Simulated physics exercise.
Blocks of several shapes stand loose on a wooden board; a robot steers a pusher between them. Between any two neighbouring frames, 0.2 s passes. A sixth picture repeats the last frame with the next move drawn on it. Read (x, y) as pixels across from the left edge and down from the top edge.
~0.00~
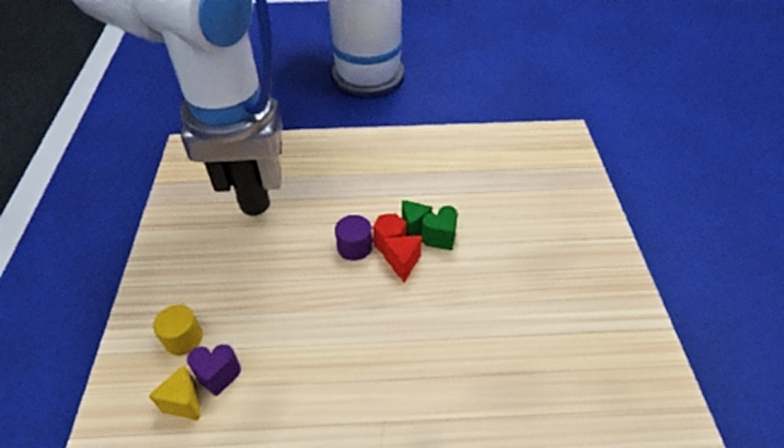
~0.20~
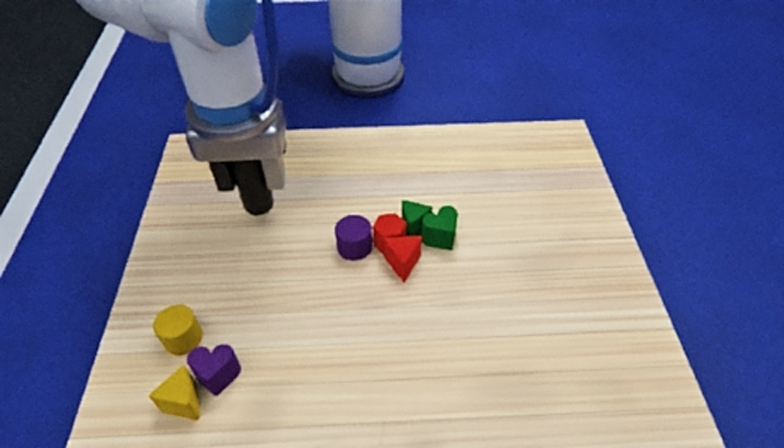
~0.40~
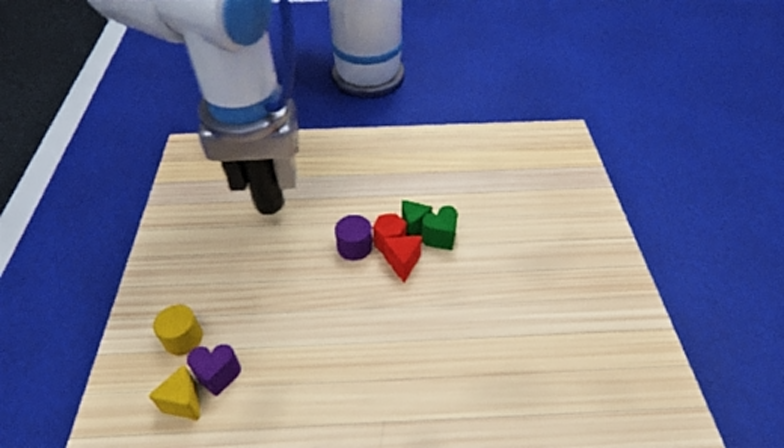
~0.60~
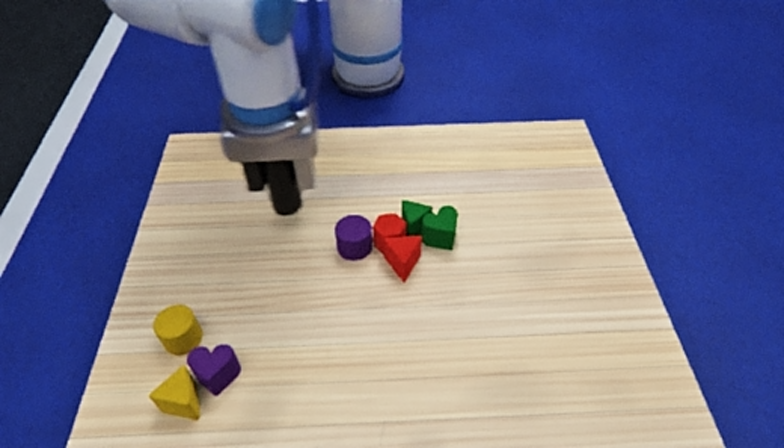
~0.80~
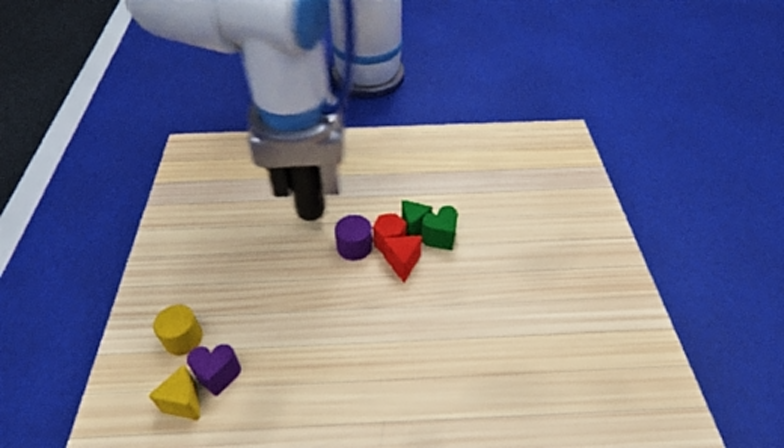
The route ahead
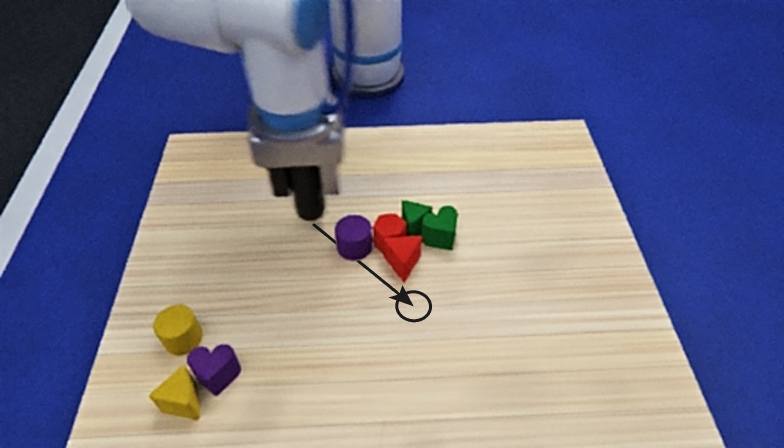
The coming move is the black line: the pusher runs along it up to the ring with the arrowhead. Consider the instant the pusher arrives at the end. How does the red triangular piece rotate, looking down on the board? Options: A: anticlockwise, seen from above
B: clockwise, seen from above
B: Clockwise, seen from above.
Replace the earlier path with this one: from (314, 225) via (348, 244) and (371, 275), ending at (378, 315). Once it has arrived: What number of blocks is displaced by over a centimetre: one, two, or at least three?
That push would leave three or more blocks displaced by more than about 1 cm.
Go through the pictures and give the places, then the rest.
In the first frame, pusher's lower end at (255, 206); purple circular block at (353, 227); red hexagonal block at (389, 224); red triangular piece at (403, 245); green triangular piece at (415, 209); green heart-shaped block at (443, 218).
In the second frame, pusher at (259, 205); blocks still.
In the third frame, pusher at (270, 205); blocks still.
In the fourth frame, pusher at (288, 206); blocks still.
In the fifth frame, pusher at (311, 211); purple circular block at (353, 227); red hexagonal block at (389, 224); red triangular piece at (403, 245); green triangular piece at (415, 209); green heart-shaped block at (443, 218).
Drawn move, from (314, 225) directly to (414, 306).
On the path given first. One third of the way, pusher at (343, 236); purple circular block at (376, 239); red hexagonal block at (407, 225), turned 20° anticlockwise; red triangular piece at (414, 250); green triangular piece at (419, 206), turned 35° anticlockwise; green heart-shaped block at (448, 218).
Two thirds of the way, pusher at (378, 264); purple circular block at (414, 256); red hexagonal block at (422, 229), turned 70° anticlockwise; red triangular piece at (446, 259), turned 25° clockwise; green triangular piece at (421, 204), turned 45° anticlockwise; green heart-shaped block at (452, 217), turned 20° clockwise.
At the end, pusher at (414, 293); purple circular block at (440, 266); red hexagonal block at (422, 229), turned 70° anticlockwise; red triangular piece at (470, 256), turned 25° clockwise; green triangular piece at (421, 204), turned 45° anticlockwise; green heart-shaped block at (452, 217), turned 20° clockwise.
